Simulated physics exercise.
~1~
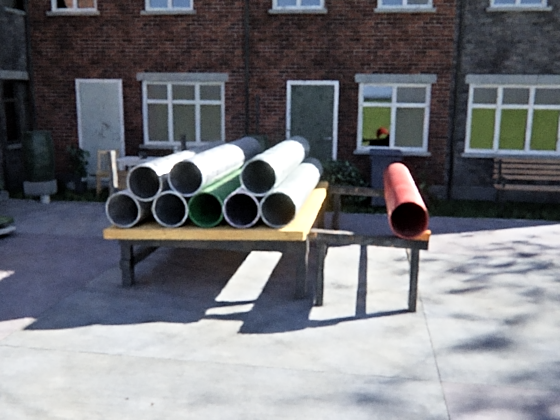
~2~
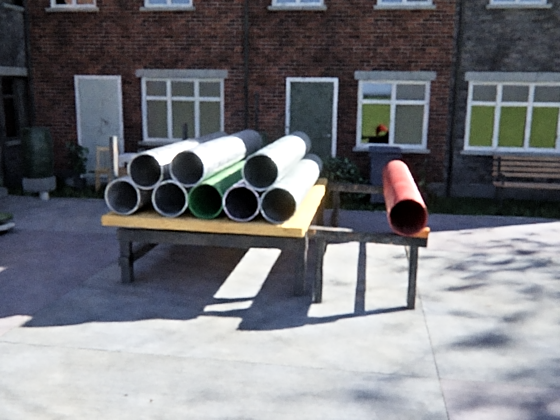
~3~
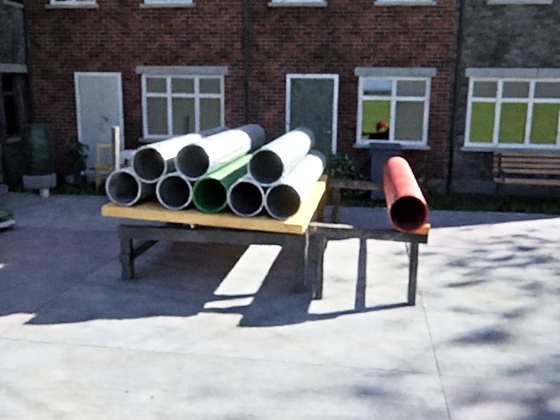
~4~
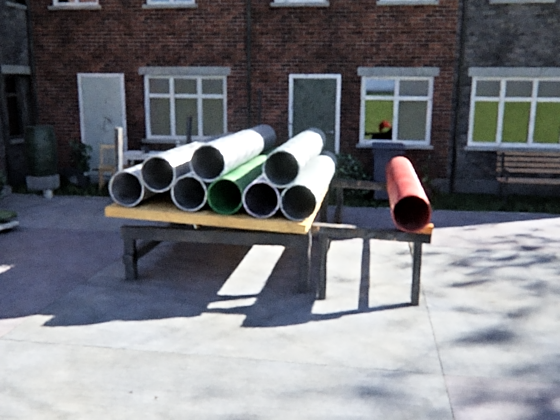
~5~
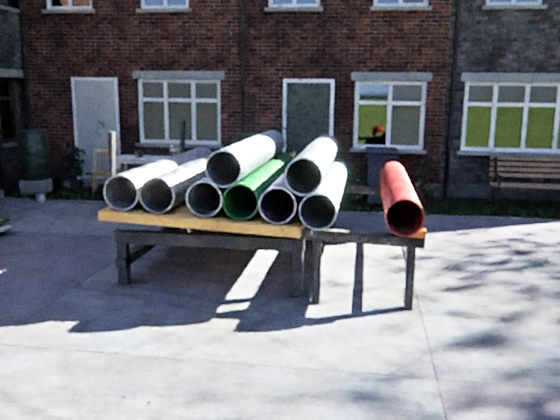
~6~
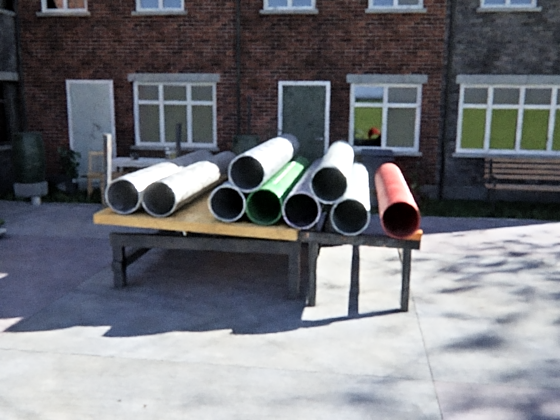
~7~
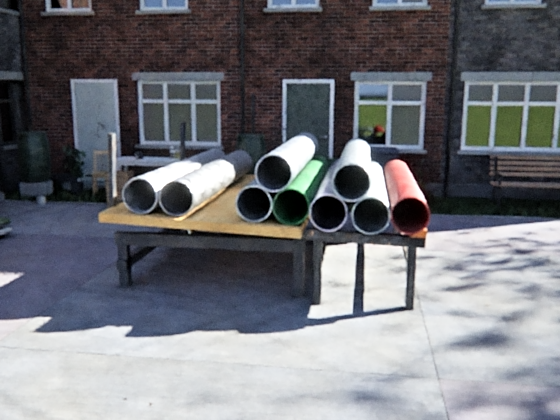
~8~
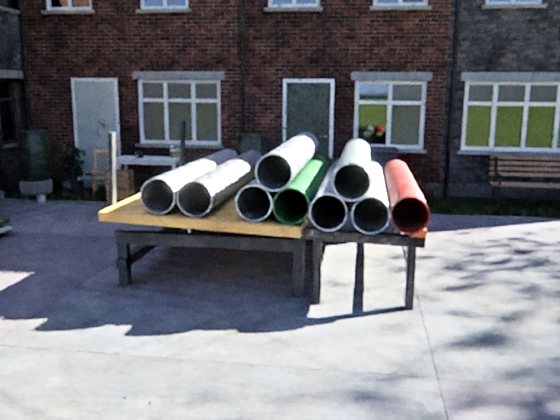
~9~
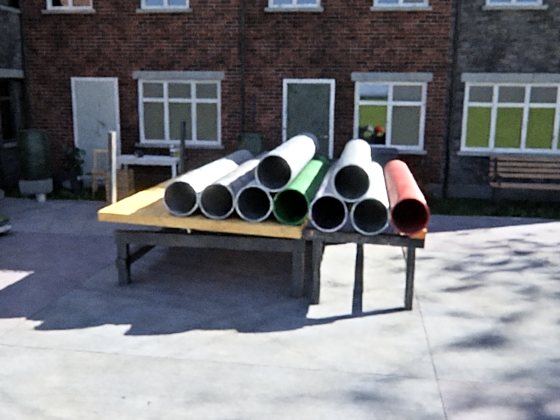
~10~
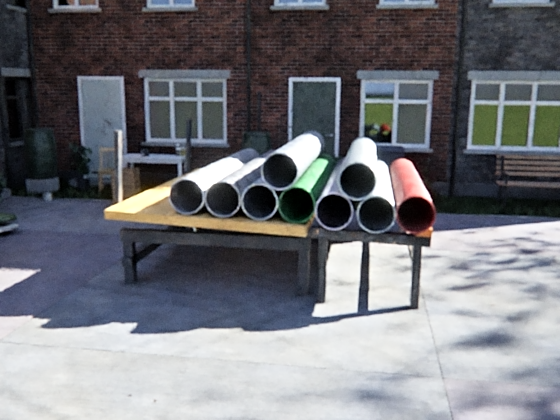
The footage shows hollow pipes stacked on a yellow-topped table outside a brick building, with a red one on the adjoining rack. The table tips slightly and the stack spreads right, some grey pipes rolling beside the red one, before all settle with the green pipe still on the table.
